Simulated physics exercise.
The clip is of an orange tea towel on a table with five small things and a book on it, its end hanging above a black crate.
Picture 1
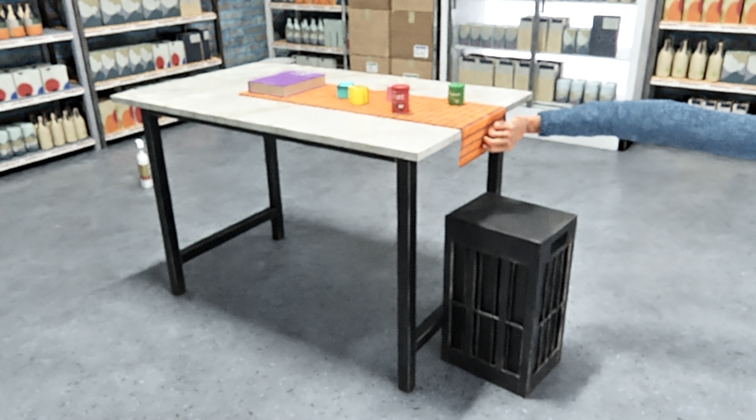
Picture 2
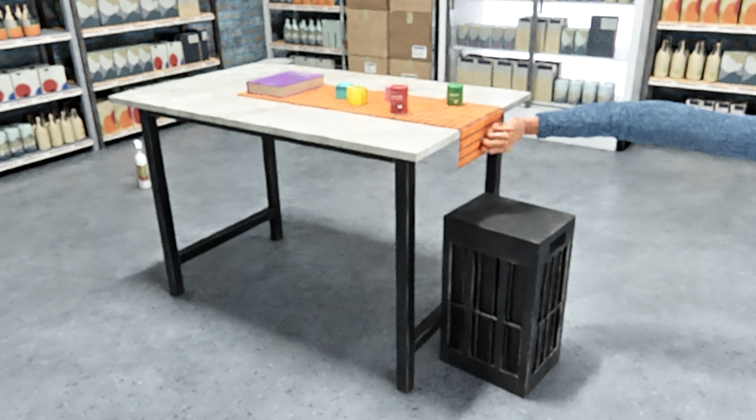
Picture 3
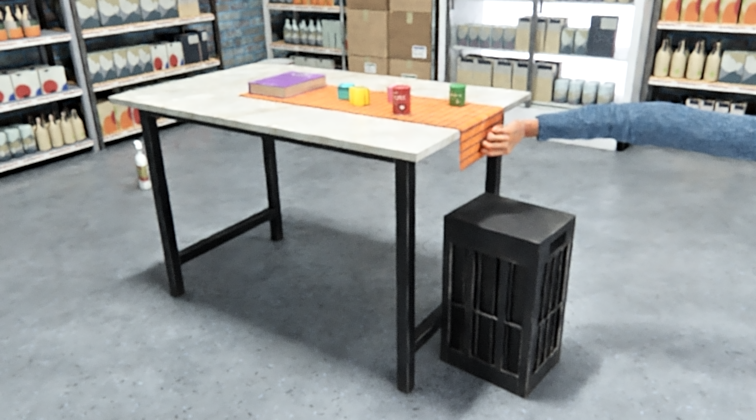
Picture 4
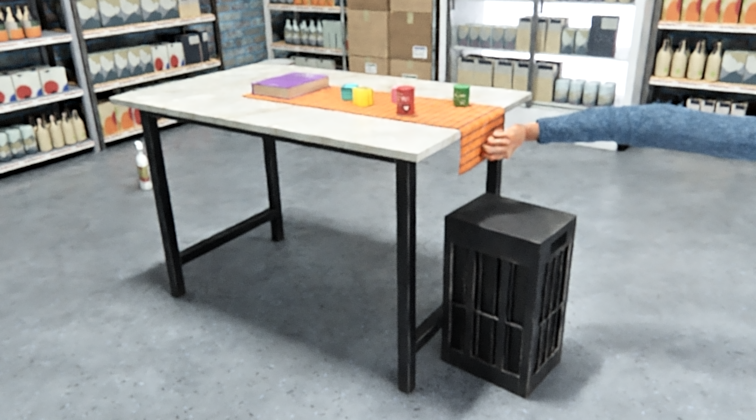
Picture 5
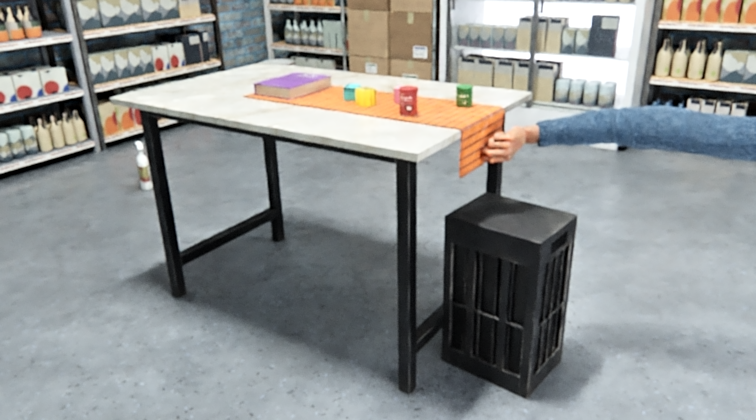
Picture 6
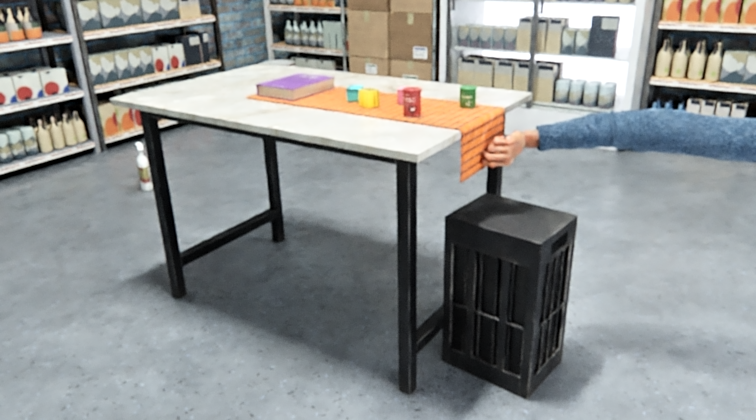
The clip opens on a pale table with a purple book and small colourful items on an orange cloth, its end gripped by a hand above a black crate. The hand barely moves at first, then draws the cloth slowly downward, and the book and items shift slightly right with it.
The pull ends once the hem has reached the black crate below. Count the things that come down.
Over the edge go one.
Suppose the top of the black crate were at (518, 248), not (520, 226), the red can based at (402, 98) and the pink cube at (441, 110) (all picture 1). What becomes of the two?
The red can keeps its place on top, the pink cube drops off.
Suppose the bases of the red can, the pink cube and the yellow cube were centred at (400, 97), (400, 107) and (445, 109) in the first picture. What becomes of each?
The red can holds on; the pink cube holds on; the yellow cube falls.
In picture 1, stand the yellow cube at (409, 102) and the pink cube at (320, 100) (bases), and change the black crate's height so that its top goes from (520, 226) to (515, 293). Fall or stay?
The yellow cube falls, the pink cube survives.
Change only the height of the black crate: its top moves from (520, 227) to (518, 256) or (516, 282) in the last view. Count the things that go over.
Over the edge go 2 and 3.
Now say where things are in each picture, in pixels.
In the first picture, hem (460, 168); green pot (457, 85); red can (401, 86); pink cube (396, 85); yellow cube (359, 87); turquoise cube (345, 84); top of the crate (520, 226).
In the second picture, hem (459, 169); green pot (455, 85).
In the third picture, hem (461, 172); red can (402, 87).
In the fourth picture, hem (459, 175); pink cube (401, 87); top of the crate (520, 226).
In the fifth picture, hem (460, 178); yellow cube (366, 88).
In the sixth picture, hem (460, 183); green pot (468, 87); red can (412, 88); pink cube (407, 88); yellow cube (369, 90); turquoise cube (355, 87).
Soon after, hem near (482, 184); all still up.
After that, hem on the crate; green pot gone.
In the end, hem on the crate; green pot gone. The table loses one.
